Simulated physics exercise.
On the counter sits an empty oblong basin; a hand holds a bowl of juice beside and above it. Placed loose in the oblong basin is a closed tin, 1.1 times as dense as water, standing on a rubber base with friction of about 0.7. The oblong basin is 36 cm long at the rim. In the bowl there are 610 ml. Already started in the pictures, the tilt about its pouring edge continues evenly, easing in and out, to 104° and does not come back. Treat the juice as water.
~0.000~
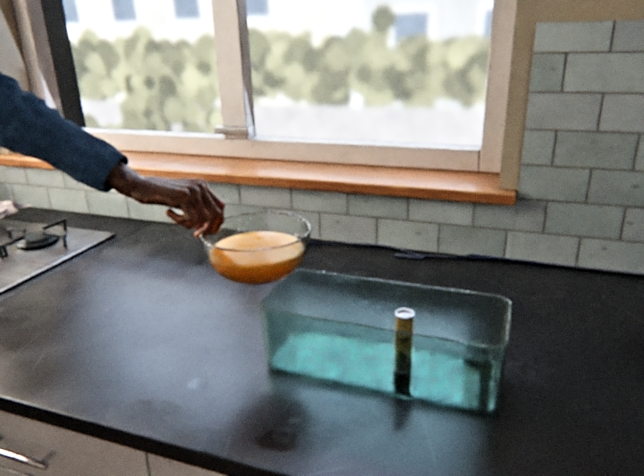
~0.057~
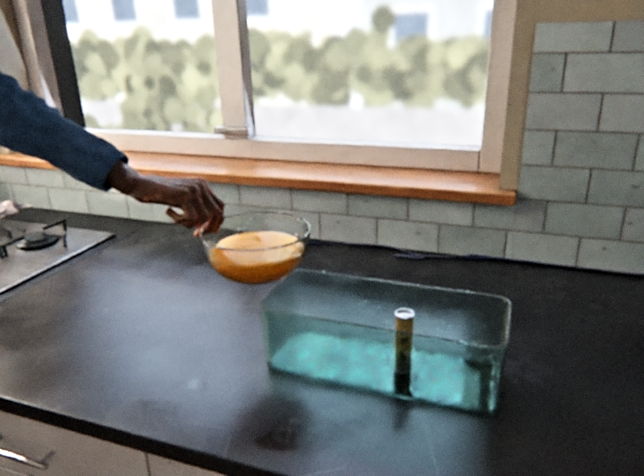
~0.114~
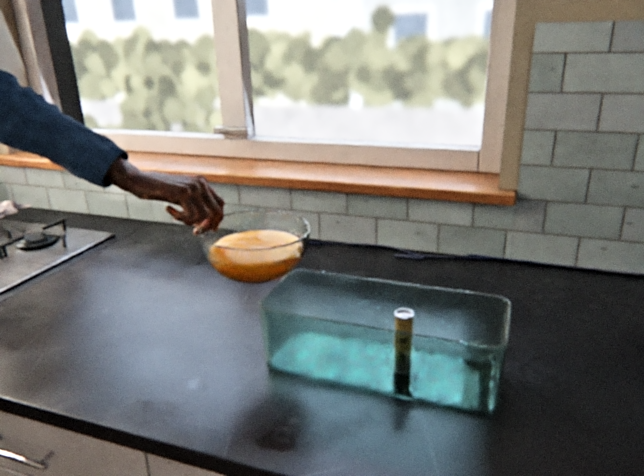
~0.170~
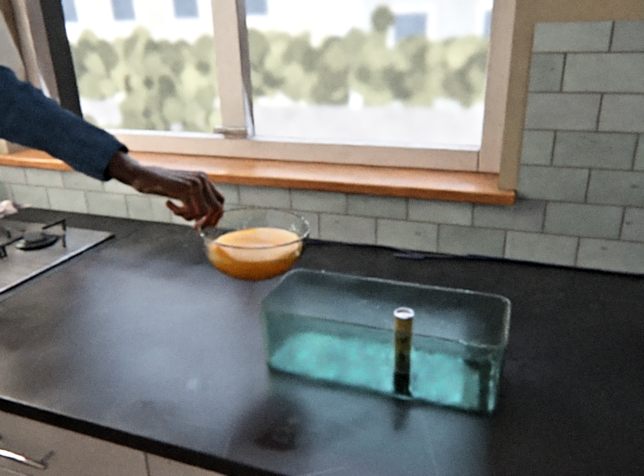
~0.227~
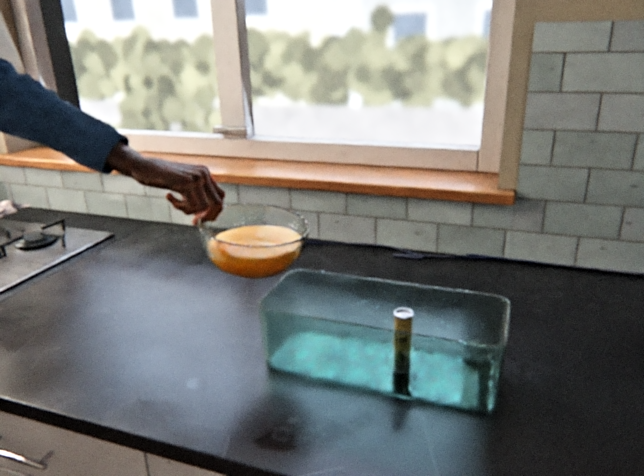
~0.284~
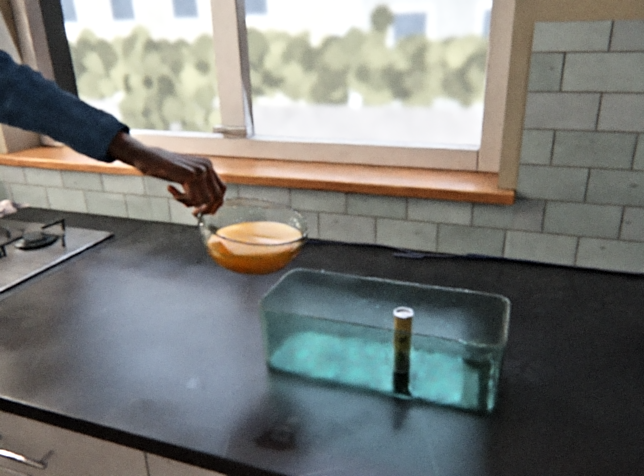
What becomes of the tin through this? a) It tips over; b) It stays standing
Option b: It stays standing.
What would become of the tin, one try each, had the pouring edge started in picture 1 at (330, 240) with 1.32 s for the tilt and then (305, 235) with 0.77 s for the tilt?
First it tips over; then it tips over.
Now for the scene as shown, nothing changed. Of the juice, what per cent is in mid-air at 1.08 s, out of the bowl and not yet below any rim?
Airborne share: Near 14 %.
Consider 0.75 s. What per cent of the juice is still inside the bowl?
64 %.
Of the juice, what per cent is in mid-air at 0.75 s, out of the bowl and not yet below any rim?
Some 30 per cent, I reckon.
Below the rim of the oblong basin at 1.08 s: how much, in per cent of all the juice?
My estimate is about 82 percent.
After 0.75 s the tilt is 62° and 63 per cent is still to pour; the tin stands where it began.
After 1.08 s the tilt is 96° and 4 per cent is still to pour; the tin stands where it began.
After 1.44 s the tilt is 104° and 0 per cent is still to pour; the tin stands where it began.
After 1.82 s the tilt is 104° and 0 per cent is still to pour; the tin stands where it began.
In the end the tin stands where it began.
